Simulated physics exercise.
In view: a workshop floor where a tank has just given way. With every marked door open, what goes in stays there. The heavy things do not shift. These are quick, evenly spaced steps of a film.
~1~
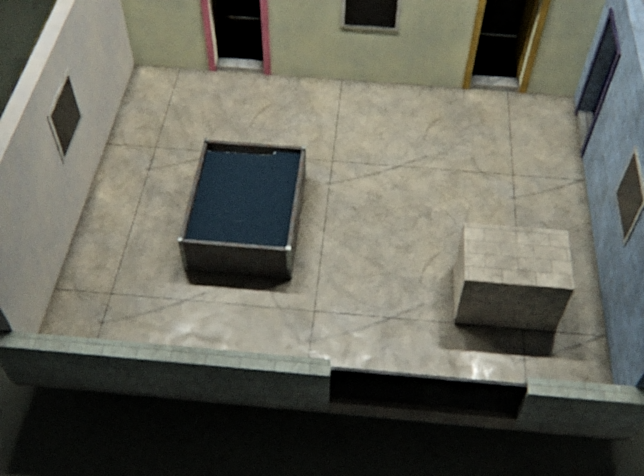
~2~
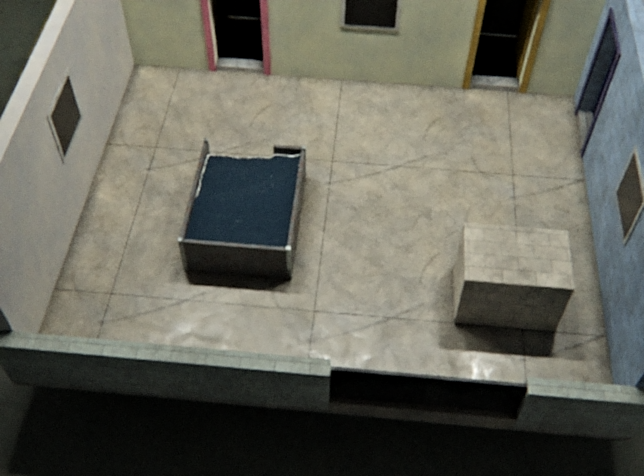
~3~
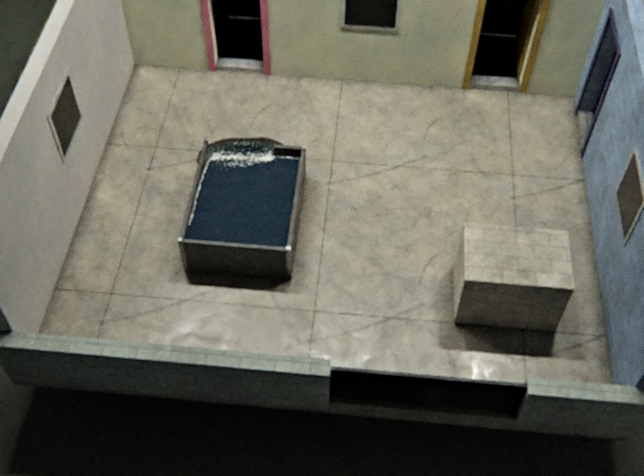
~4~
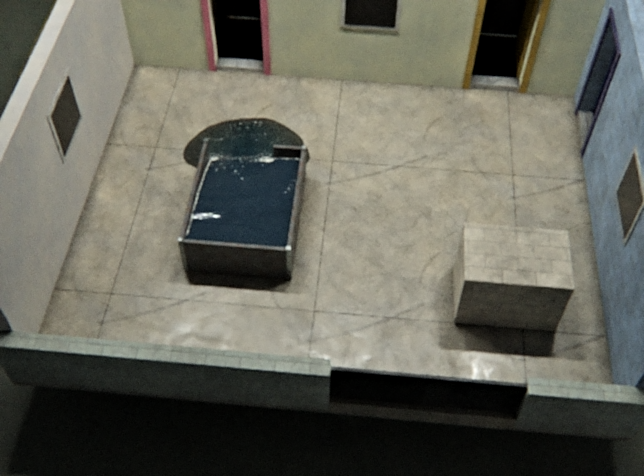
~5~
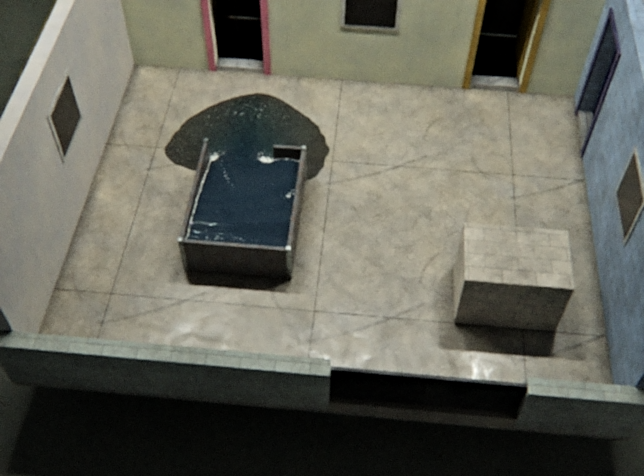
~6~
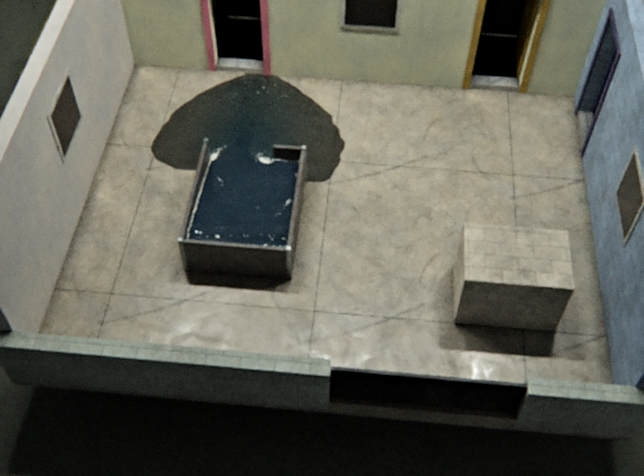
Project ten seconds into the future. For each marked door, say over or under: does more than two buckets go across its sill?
At the end, most likely the blue door will not exceed two buckets. Most likely the pink door will exceed two buckets. Most likely the yellow door will not exceed two buckets.
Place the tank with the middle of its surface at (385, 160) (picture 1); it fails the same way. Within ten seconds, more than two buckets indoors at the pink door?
As for the pink door, it stays within the limit.
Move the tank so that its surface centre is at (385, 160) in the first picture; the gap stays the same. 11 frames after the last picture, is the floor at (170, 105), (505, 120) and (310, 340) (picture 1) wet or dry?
First spot gets drenched, second spot gets drenched, third spot stays unwetted.
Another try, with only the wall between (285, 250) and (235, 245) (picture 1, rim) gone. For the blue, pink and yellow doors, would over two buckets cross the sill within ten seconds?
Blue door: Short of the mark; pink door: Short of the mark; yellow door: Short of the mark.
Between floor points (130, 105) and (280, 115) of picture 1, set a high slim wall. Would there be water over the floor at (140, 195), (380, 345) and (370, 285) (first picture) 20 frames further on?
Submerged, untouched, untouched.
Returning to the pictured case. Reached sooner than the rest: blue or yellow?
I'd go with the door marked yellow.
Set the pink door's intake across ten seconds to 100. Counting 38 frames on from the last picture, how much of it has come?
My guess is about 100 %.
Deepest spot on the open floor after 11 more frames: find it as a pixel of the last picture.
I'd go with (153, 70) as the deepest place.
A moment on, water covers 20 % of the floor; the blue door not reached, the pink door over two buckets in, the yellow door not reached.
Next, water covers 20 % of the floor; the blue door not reached, the pink door far over two buckets in, the yellow door not reached.
Then, water covers 35 % of the floor; the blue door not reached, the pink door far over two buckets in, the yellow door wet at the sill, nothing in.
Later, water covers 60 % of the floor; the blue door wet at the sill, nothing in, the pink door far over two buckets in, the yellow door wet at the sill, nothing in.
In the end, water covers 80 % of the floor; the blue door wet at the sill, nothing in, the pink door far over two buckets in, the yellow door wet at the sill, nothing in.
